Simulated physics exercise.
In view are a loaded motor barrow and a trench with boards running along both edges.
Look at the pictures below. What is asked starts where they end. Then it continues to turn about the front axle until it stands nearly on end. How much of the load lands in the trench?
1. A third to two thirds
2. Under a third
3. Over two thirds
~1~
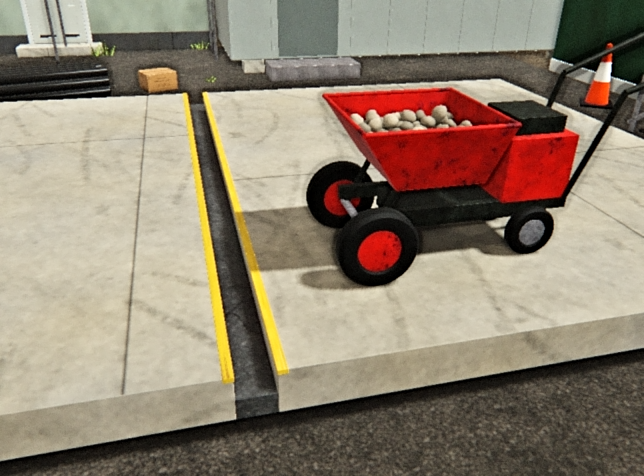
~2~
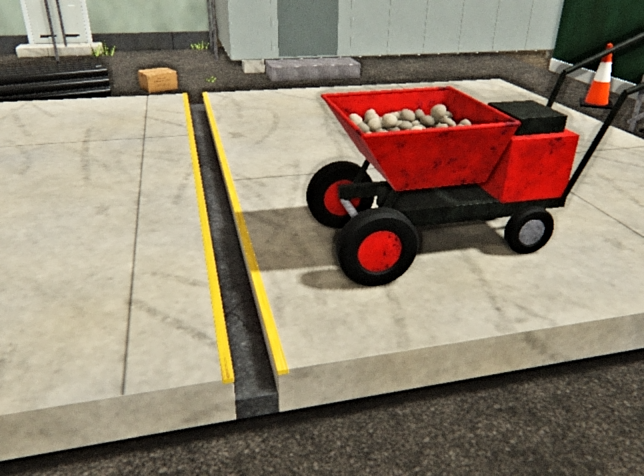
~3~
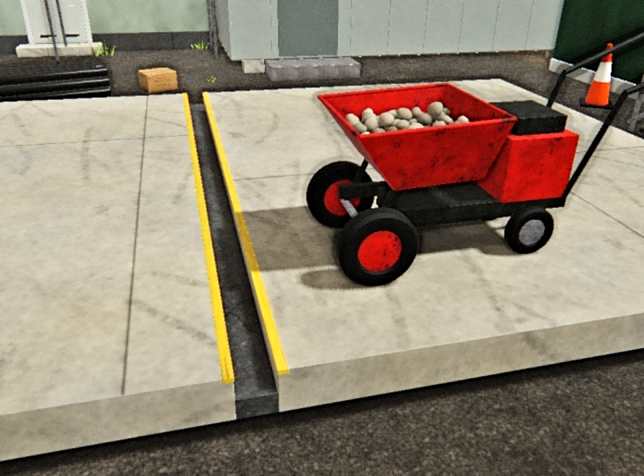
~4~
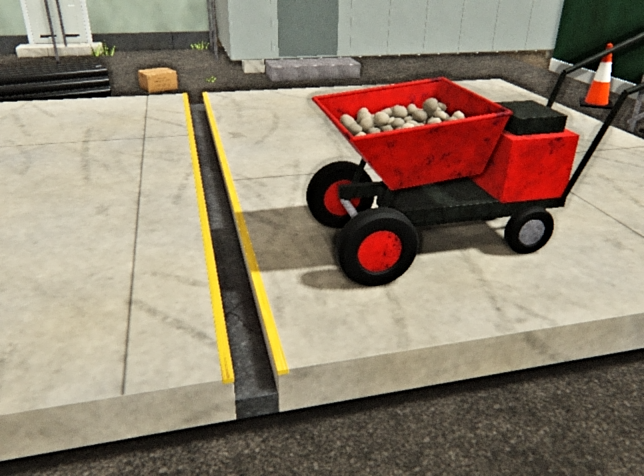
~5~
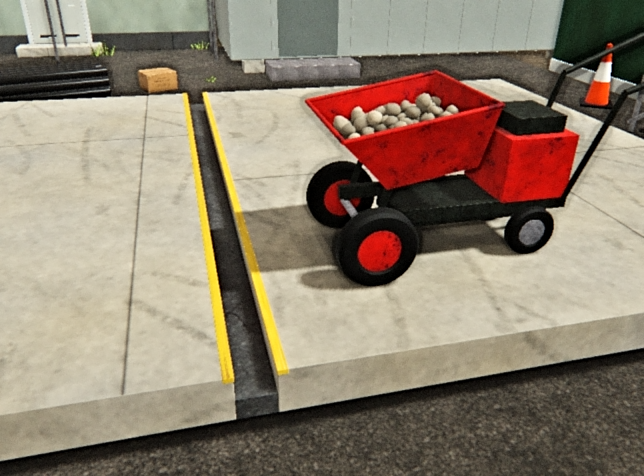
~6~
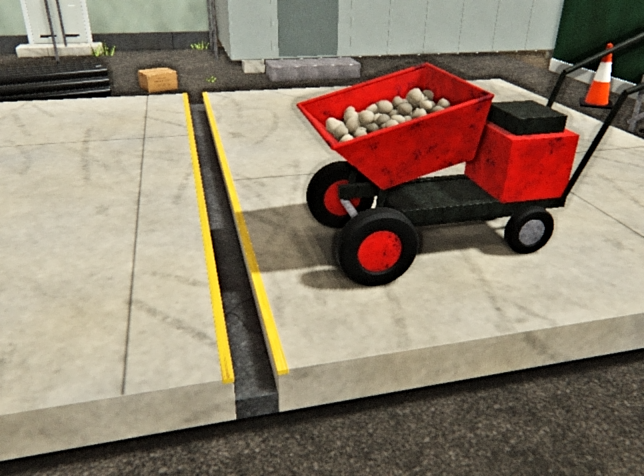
Answer: 1.
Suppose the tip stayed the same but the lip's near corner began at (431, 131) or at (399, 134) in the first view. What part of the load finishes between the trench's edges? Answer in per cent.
40 and 50 percent, in that order.
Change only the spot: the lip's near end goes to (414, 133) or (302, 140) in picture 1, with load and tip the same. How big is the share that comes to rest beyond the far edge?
Roughly 10 percent first, then roughly 100 percent.
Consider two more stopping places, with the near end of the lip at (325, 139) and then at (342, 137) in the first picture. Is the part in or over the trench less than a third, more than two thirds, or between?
Under a third, then less than a third.
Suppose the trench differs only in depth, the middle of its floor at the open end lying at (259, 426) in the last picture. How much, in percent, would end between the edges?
About 60 per cent.
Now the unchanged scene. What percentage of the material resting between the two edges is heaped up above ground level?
Roughly 30 %.
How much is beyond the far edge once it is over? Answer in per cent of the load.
I'd put it at around 50 percent.
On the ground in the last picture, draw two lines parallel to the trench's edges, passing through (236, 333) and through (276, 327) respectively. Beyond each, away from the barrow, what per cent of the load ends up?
Around 60 in a hundred for the first, 100 in a hundred for the second.
Just after the last frame, skip tipped steeply; every one in the skip.
A moment on, skip tipped right over; the larger part in the skip; about a tenth in or heaped over the trench; just a few beyond it; about a tenth falling.
Further on, skip tipped right over; about a tenth in the skip; roughly half in or heaped over the trench; roughly half beyond it.
When it is over, skip tipped right over; just a few short of the trench; roughly half in or heaped over the trench; roughly half beyond it.
